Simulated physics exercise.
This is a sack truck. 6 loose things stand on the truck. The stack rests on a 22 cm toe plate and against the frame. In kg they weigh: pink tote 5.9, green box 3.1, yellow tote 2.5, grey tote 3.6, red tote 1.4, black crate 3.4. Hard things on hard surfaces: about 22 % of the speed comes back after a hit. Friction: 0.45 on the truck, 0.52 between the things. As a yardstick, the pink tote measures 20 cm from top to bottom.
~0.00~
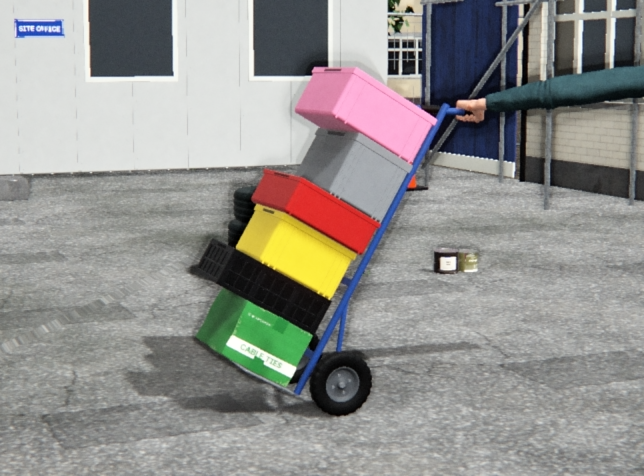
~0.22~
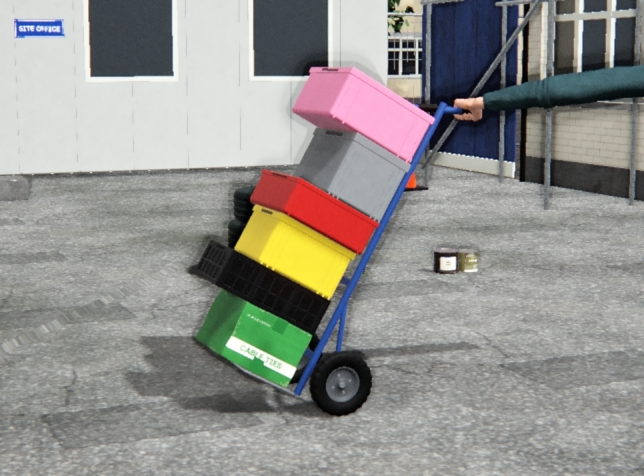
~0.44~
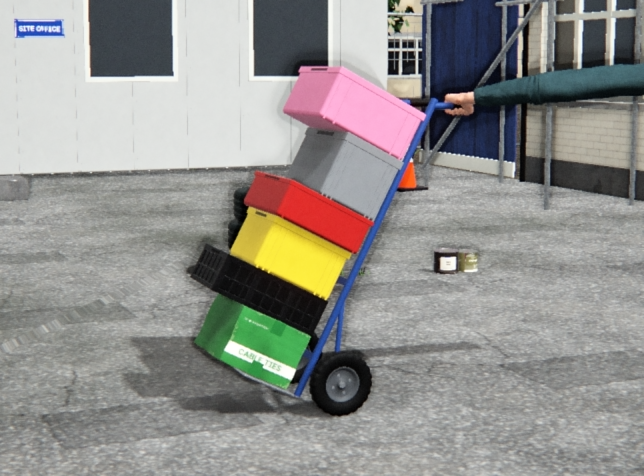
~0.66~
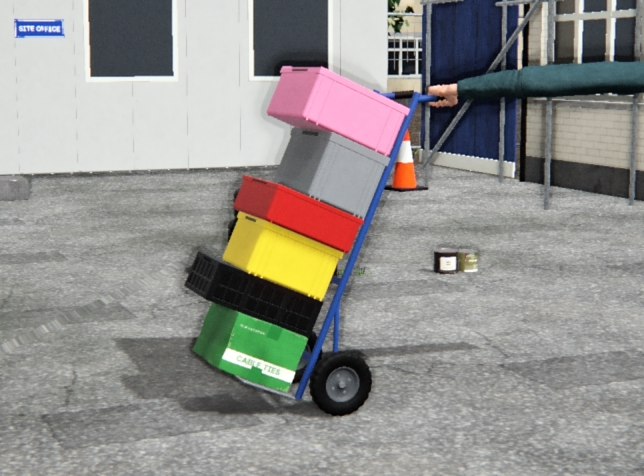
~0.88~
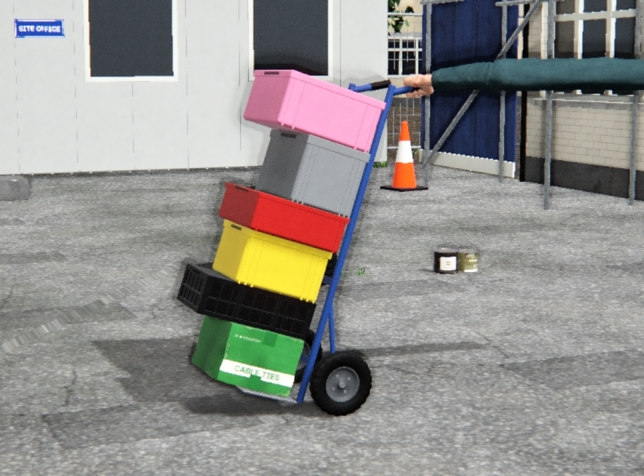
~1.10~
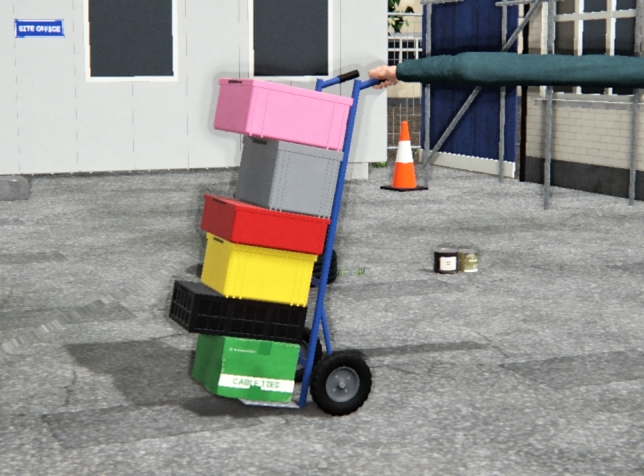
An arm in a dark green sleeve pushed a blue sack truck stacked with six colourful boxes from a leaning-back angle to nearly upright, swinging the stack leftward while an orange cone came into view behind.
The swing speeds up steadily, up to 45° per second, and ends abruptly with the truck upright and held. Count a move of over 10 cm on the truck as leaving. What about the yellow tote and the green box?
The yellow tote gets shifted; the green box gets shifted.
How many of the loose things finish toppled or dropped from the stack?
In all, 6.
After 1.80 s, truck upright; yellow tote 18° off its base near (201, 285); green box 18° off its base near (233, 369); pink tote 18° off its base.
After 2.30 s, truck upright; pink tote, yellow tote, grey tote, red tote and black crate now dropped from the stack; green box 59° off its base near (202, 363).
After 2.60 s, truck upright; green box on its side near (175, 374).
In the end (4.7 s), dropped from the stack, pink tote, yellow tote, grey tote, red tote and black crate; toppled on the truck, green box. At the end, from the last picture's camera, yellow tote near (39, 388), green box near (177, 375).
